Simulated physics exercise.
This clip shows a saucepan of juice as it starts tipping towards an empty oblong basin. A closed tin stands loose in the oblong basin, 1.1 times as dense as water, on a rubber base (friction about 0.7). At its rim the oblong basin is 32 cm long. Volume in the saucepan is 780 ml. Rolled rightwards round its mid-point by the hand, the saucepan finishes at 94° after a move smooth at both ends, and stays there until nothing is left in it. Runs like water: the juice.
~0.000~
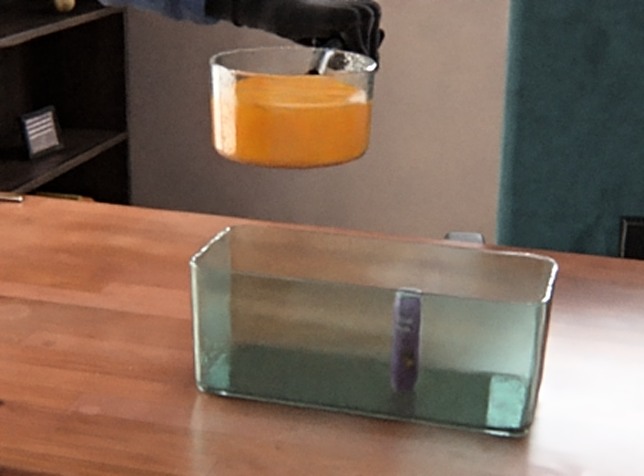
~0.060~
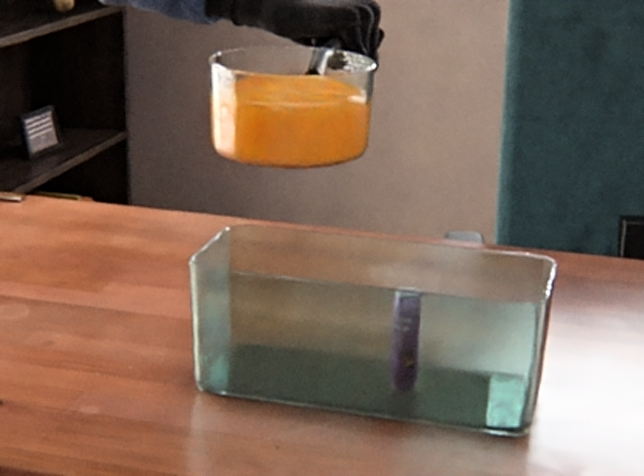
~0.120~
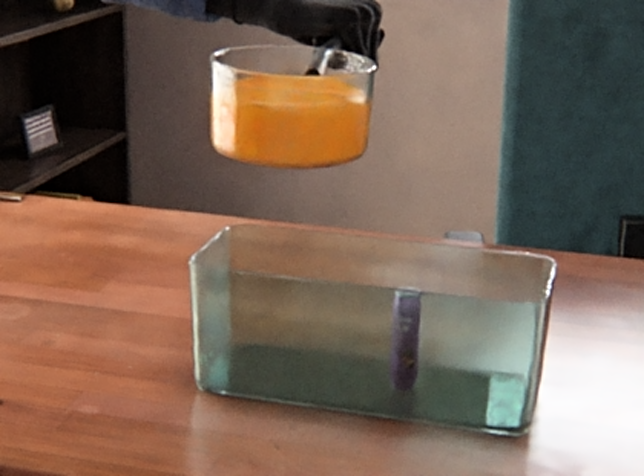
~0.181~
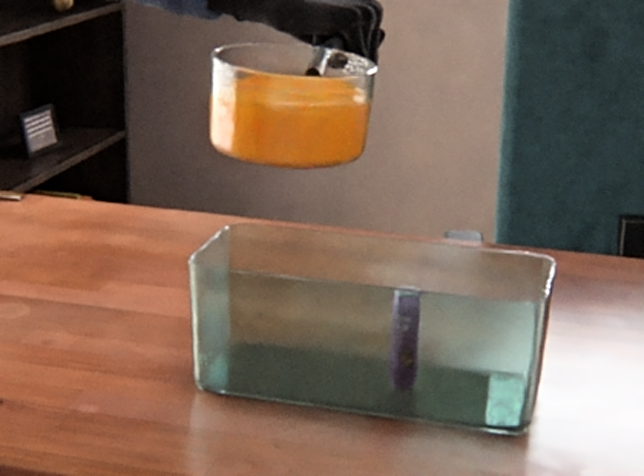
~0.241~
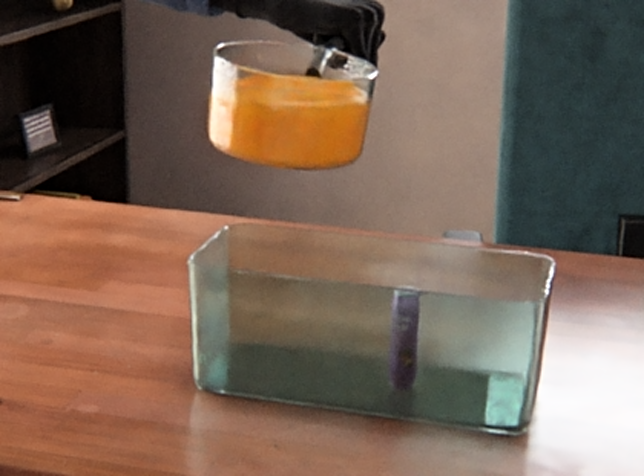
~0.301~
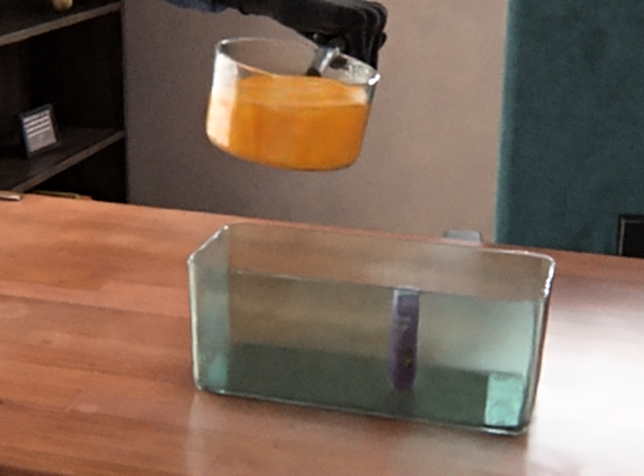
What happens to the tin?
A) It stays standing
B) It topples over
(A) It stays standing.
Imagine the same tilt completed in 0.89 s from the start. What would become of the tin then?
Outcome - the tin remains standing.
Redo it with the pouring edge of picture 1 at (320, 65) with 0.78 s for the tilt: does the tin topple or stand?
Then the tin comes down.
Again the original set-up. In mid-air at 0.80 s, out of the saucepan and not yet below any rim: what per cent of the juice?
16 %.
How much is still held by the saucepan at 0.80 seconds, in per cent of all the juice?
About 80 percent.
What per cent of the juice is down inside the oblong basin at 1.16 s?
I reckon close to 60 per cent.
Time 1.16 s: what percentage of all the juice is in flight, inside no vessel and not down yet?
Around 14 percent of the liquid.
After 0.80 s the tilt is 54° and 80 per cent is still to pour; the tin stands where it began.
After 1.16 s the tilt is 85° and 25 per cent is still to pour; the tin stands where it began.
After 1.54 s the tilt is 94° and 5 per cent is still to pour; the tin stands where it began.
After 1.96 s the tilt is 94° and 1 per cent is still to pour; the tin stands where it began.
In the end the tin stands where it began.
